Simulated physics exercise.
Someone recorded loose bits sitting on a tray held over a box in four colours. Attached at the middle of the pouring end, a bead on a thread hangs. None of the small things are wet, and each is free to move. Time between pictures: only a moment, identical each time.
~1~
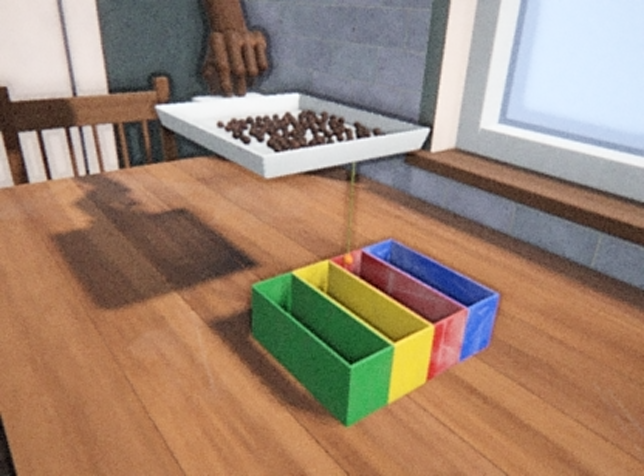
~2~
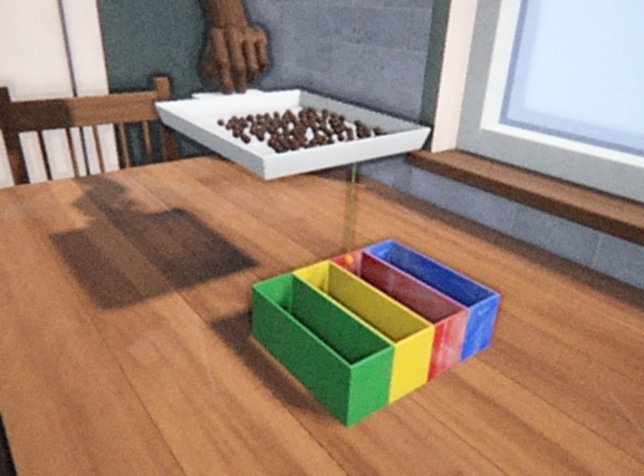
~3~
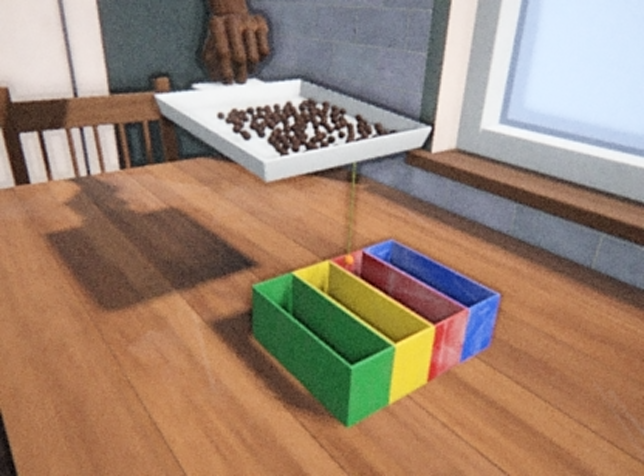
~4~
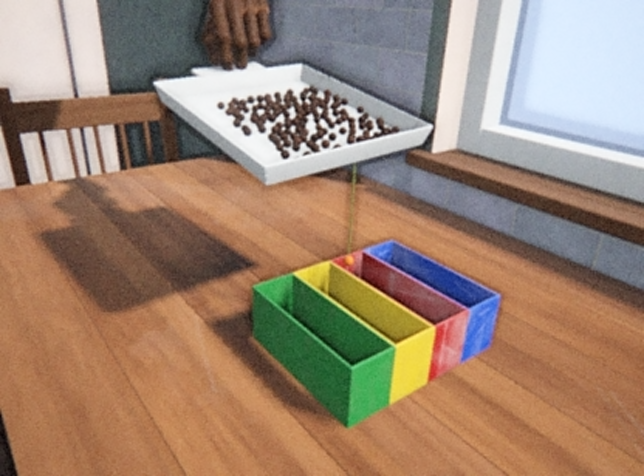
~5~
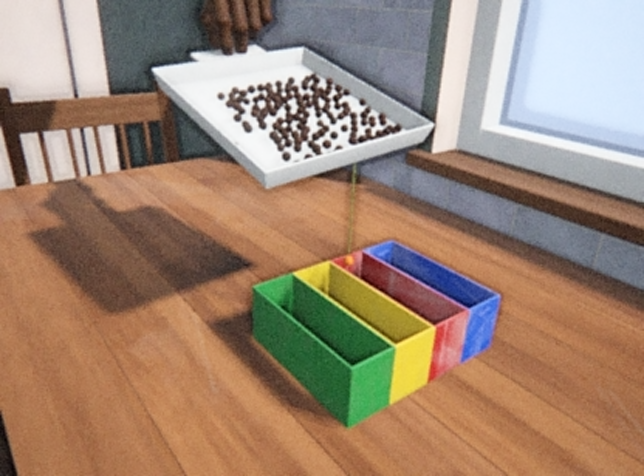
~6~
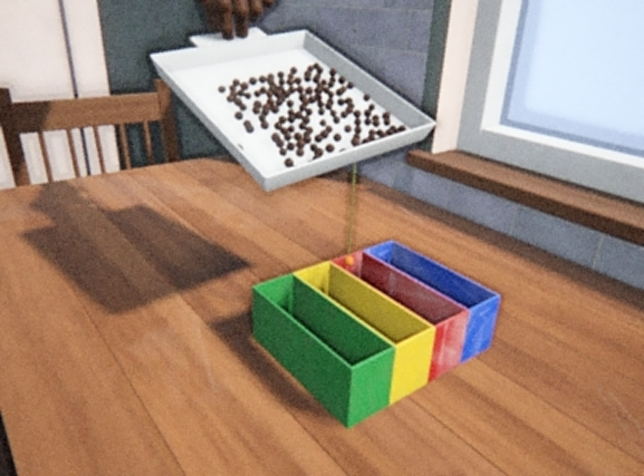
The video shows a dark hand behind a white tray of small brown balls above a box with green, yellow, red and blue compartments; the tray gradually tilts toward the viewer, its left front corner lowest, and the balls shift slightly.
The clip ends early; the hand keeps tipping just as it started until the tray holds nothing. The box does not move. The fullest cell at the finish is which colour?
Colour: Green.
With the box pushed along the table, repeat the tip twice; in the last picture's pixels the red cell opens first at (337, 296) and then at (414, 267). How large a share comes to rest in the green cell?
The first position comes out at 20 per cent, the other at 10 per cent.
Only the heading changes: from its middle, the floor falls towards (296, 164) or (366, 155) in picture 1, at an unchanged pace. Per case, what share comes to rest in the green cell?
40 and 0 per cent, in that order.
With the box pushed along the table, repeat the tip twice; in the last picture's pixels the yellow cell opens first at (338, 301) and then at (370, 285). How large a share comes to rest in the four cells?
In order, about 80 and 20 in a hundred.
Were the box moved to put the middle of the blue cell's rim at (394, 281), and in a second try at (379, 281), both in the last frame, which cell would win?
Try 1 - the cell in green; try 2 - the cell in yellow.
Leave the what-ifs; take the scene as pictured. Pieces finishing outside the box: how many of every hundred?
I'd put it at about 50 percent.
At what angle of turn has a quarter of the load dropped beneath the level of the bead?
I'd say it is tilted about 80°.
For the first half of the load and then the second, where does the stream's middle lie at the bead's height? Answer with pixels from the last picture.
The leading part at (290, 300), the rest of it at (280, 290).
Soon, tray tipped steeply; most on the tray; a stray few in the green cell; a small part falling or outside the box.
A while on, tray tipped past a quarter turn; a stray few on the tray; about a third in the green cell; a small part in the yellow cell; about half falling or outside the box.
Towards the end, tray tipped past a quarter turn; about a third in the green cell; a small part in the yellow cell; about half falling or outside the box.
Finally, tray tipped past a quarter turn; about a third in the green cell; a small part in the yellow cell; none in the red cell; none in the blue cell; about half outside the box.
